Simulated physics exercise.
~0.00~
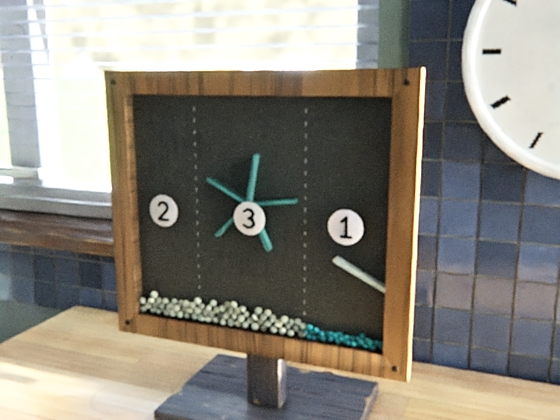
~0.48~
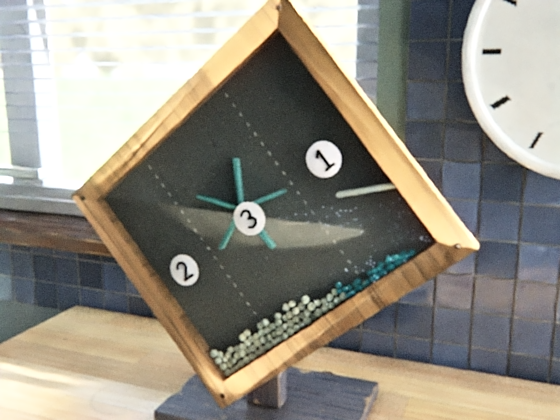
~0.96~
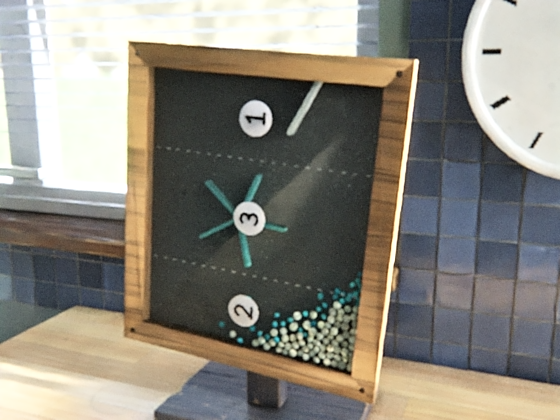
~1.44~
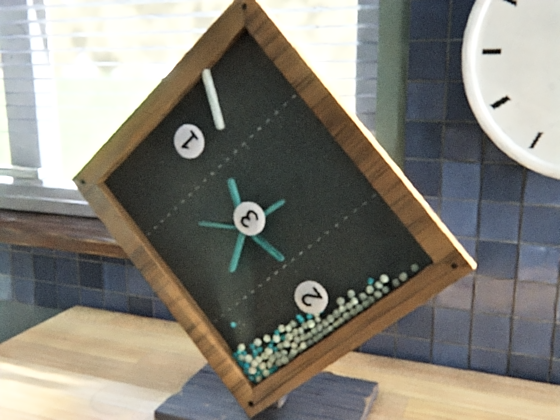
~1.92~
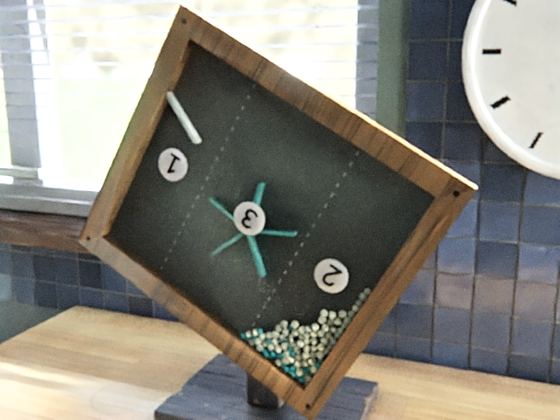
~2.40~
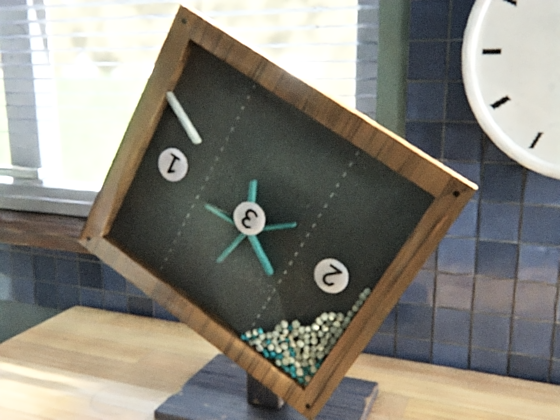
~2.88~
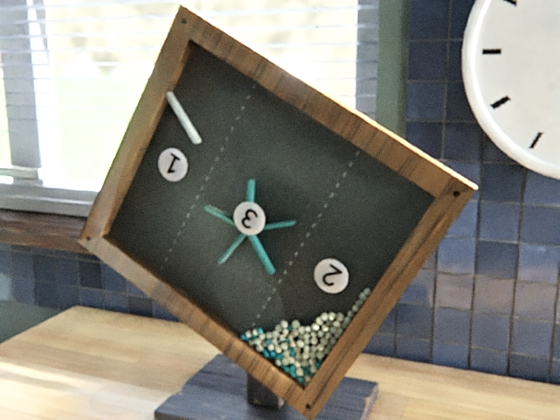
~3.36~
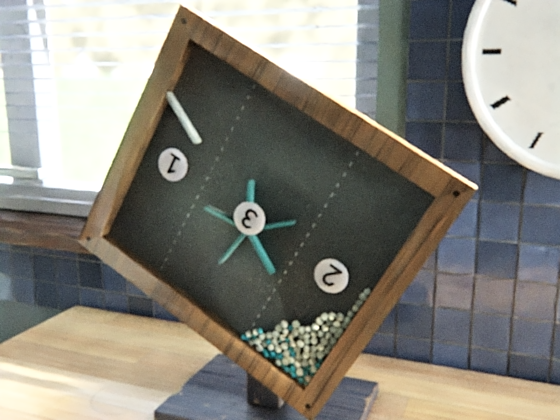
At the start, a wooden-framed case with a dark back stands upright on a stand, pale beads lying along its bottom and small turquoise ones gathered at the right. The case swings anticlockwise, tipping onto a corner while the beads stay low and slide along the edge. It carries on past a quarter turn, and the beads heap up in the strip marked two, pale and turquoise mixing, as the turquoise star in the middle turns too. Tilting further, it stops nearly upside down. The star shifts slightly and settles, leaving nearly all the beads, turquoise included, piled in strip two at the lower right.
